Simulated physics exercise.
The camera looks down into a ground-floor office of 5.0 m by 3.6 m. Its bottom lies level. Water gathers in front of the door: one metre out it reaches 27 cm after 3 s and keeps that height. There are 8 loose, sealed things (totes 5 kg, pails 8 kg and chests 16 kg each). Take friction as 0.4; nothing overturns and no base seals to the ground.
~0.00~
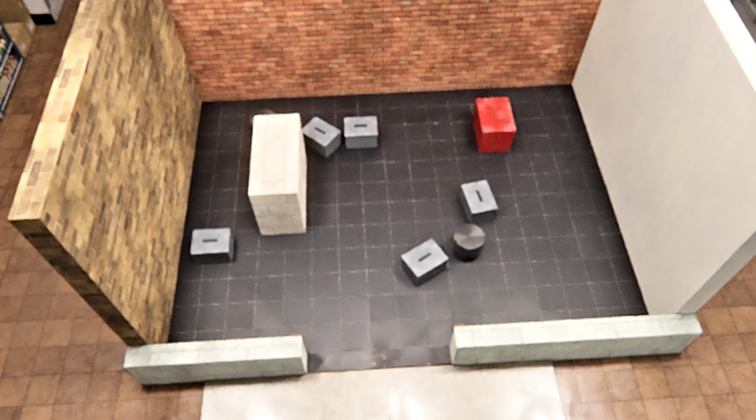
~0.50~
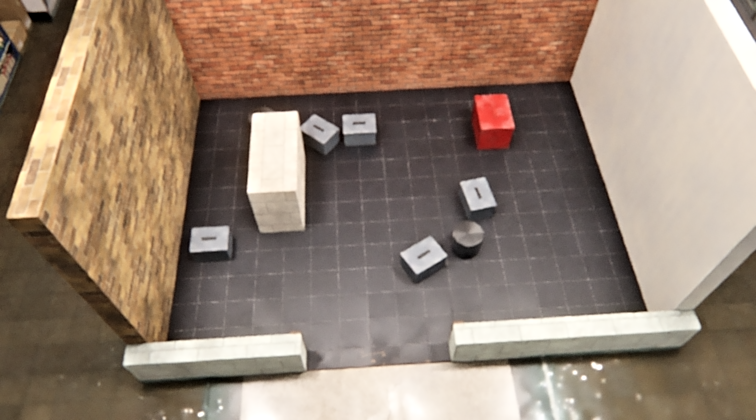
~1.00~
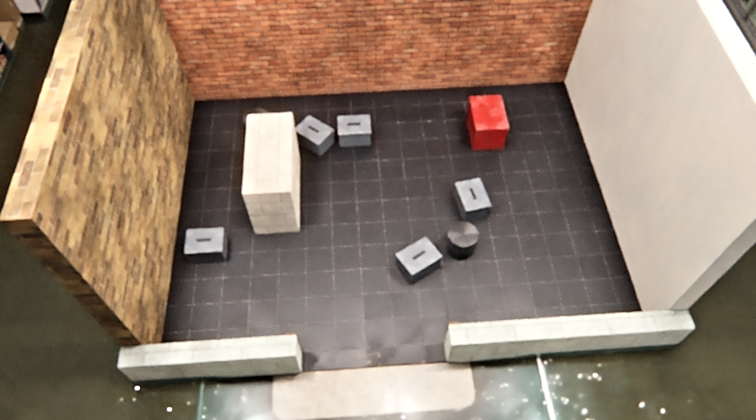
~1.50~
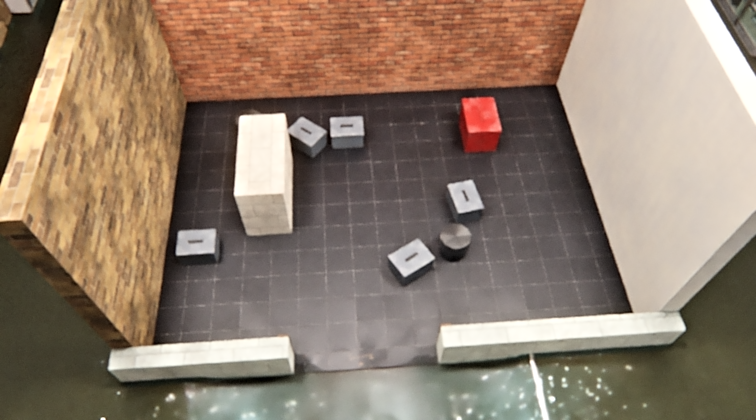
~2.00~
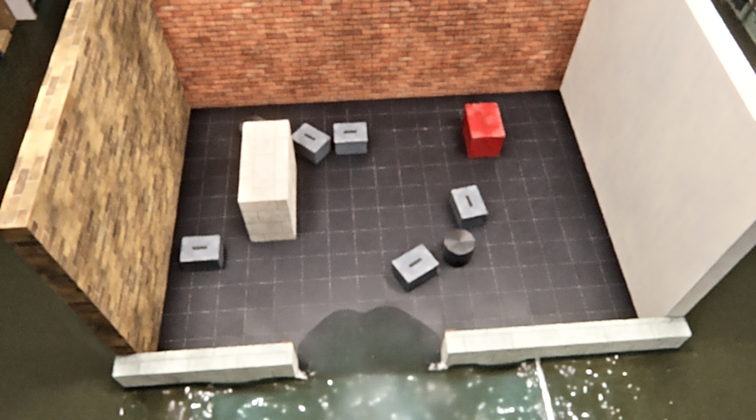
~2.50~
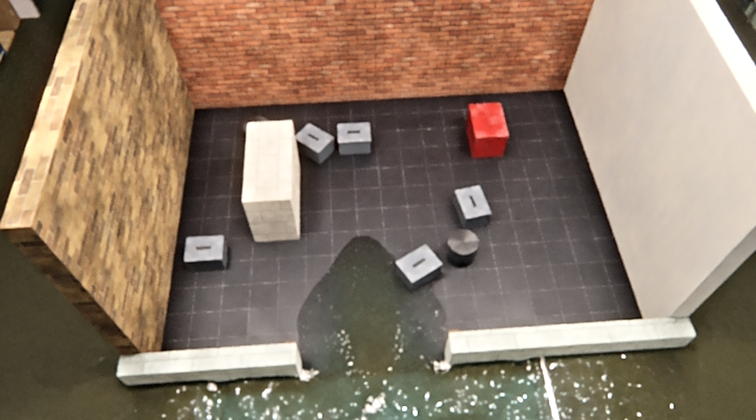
Water spreads around the walled room, then flows through the front gap across the dark floor.
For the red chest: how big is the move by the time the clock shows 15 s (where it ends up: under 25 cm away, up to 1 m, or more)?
Red chest moves a short way.
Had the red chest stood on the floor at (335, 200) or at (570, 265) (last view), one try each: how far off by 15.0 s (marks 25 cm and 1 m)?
In that order: It ends far away; it travels far.
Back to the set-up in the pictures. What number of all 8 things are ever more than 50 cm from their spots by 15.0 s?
That makes 8.
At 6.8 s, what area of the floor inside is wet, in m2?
Roughly 16 m2.
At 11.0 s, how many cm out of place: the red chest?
About 250 cm.
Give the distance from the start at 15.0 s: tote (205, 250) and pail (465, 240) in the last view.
In that order: 80 cm, 10 cm.
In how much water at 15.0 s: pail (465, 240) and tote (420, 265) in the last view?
About 16 and 20 cm.
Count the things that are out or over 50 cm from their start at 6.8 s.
I count 5.
After 3.5 s the red chest is near (489, 120), 0.0 m from its start, aground; 0 afloat.
After 6.8 s the red chest is near (561, 113), 0.9 m from its start, afloat; 5 afloat.
After 11.0 s the red chest is near (466, 295), 2.5 m from its start, afloat; 7 afloat.
After 15.0 s the red chest is near (510, 79), 0.6 m from its start, afloat; 8 afloat.
